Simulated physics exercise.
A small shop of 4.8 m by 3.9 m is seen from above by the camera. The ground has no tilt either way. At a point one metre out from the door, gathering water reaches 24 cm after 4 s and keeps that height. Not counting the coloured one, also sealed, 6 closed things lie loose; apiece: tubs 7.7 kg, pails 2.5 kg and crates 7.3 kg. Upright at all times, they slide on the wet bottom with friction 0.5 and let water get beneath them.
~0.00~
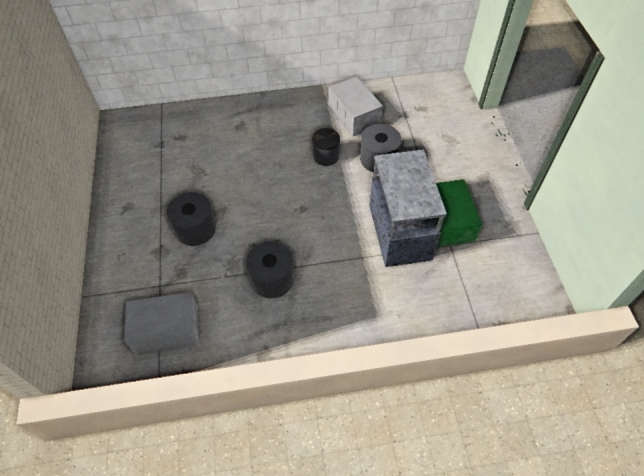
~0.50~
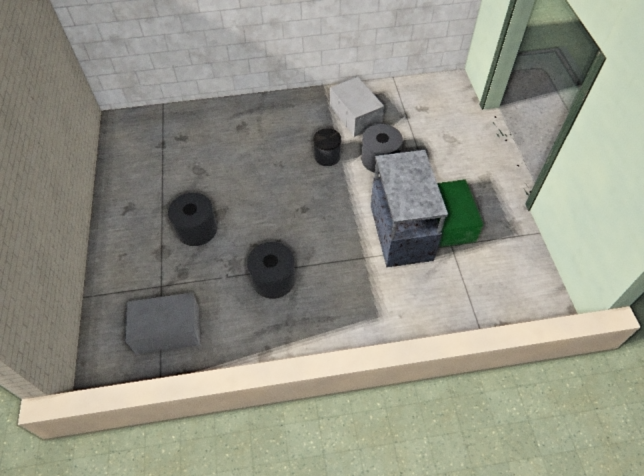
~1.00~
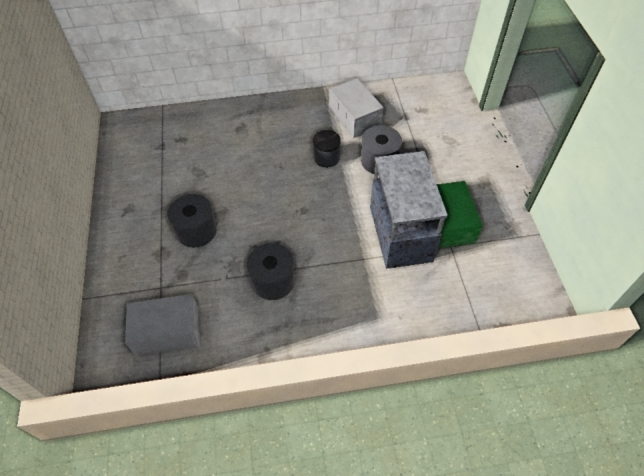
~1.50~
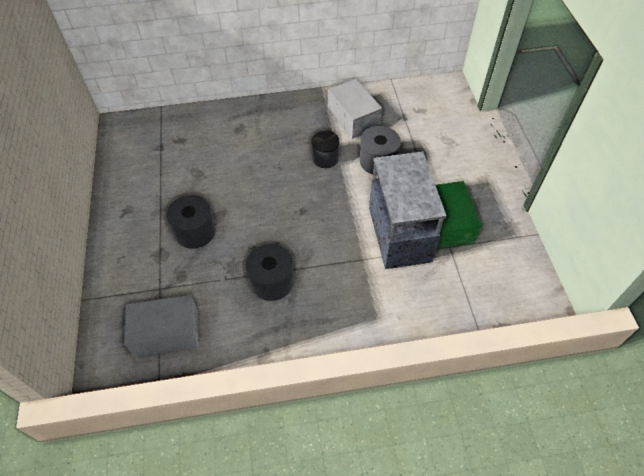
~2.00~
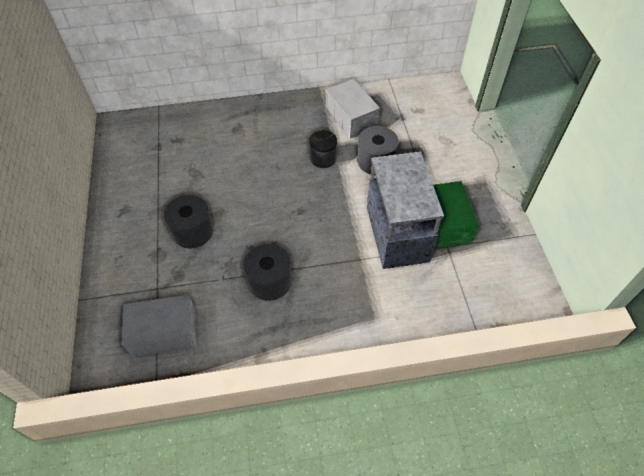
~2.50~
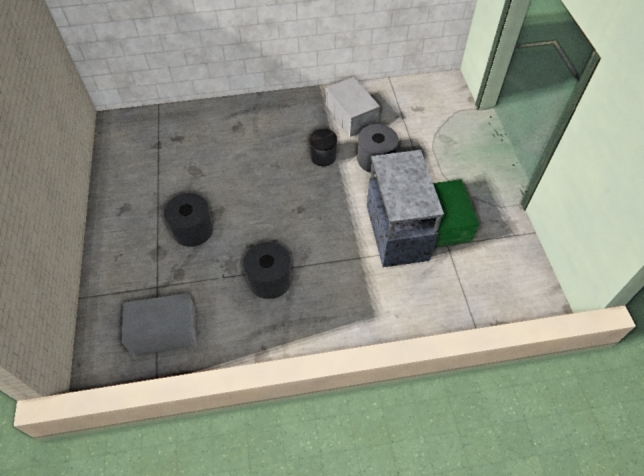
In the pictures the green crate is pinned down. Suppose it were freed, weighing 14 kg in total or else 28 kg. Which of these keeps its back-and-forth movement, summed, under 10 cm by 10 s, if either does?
No offered weight is adequate.
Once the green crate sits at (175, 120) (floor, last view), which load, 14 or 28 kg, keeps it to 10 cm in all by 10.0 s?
It turns out that no load succeeds.
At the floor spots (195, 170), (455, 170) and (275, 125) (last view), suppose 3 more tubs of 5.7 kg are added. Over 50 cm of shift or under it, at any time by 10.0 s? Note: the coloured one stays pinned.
One by one: Too far, too far and too far.
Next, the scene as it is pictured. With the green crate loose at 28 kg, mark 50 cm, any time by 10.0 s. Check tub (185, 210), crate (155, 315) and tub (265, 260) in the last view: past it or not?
Exceeds it; exceeds it; falls short.
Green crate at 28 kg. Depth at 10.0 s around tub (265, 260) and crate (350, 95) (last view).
Roughly 5 and 13 cm.
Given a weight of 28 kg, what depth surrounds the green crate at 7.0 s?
Around 6 cm.
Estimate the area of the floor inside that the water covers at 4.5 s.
Somewhere about 7.5 m2, give or take.
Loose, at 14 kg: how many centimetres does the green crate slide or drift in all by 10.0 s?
I'd say roughly 250 centimetres in all.
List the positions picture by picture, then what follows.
In the first picture, the green crate at (454, 204) rests on the ground; water covers 0.0 m2; 0 of 7 have shifted.
In the second picture, the green crate at (456, 204), on the bottom; 0.0 m2 under water; 0 of 7 have shifted.
In the third picture, the green crate at (455, 205), on the bottom; water covers 0.0 m2; 0 of 7 have shifted.
In the fourth picture, the green crate at (454, 205), on the bottom; 0.0 m2 under water; 0 of 7 have shifted.
In the fifth picture, the green crate at (452, 205) rests on the ground; water covers 0.1 m2; 0 of 7 have shifted.
In the sixth picture, the green crate at (452, 204), on the bottom; water covers 0.9 m2; 0 of 7 have shifted.
After 3.5 s the green crate would be 0 cm from its start with 14 kg and 0 cm from its start with 28 kg; 3 cm of water round it then.
After 4.5 s the green crate would be 18 cm from its start with 14 kg and 1 cm from its start with 28 kg; 8 cm of water round it then.
After 7.0 s the green crate would be 122 cm from its start with 14 kg and 65 cm from its start with 28 kg; 6 cm of water round it then.
After 10.0 s the green crate would be 45 cm from its start with 14 kg and 67 cm from its start with 28 kg; 6 cm of water round it then.
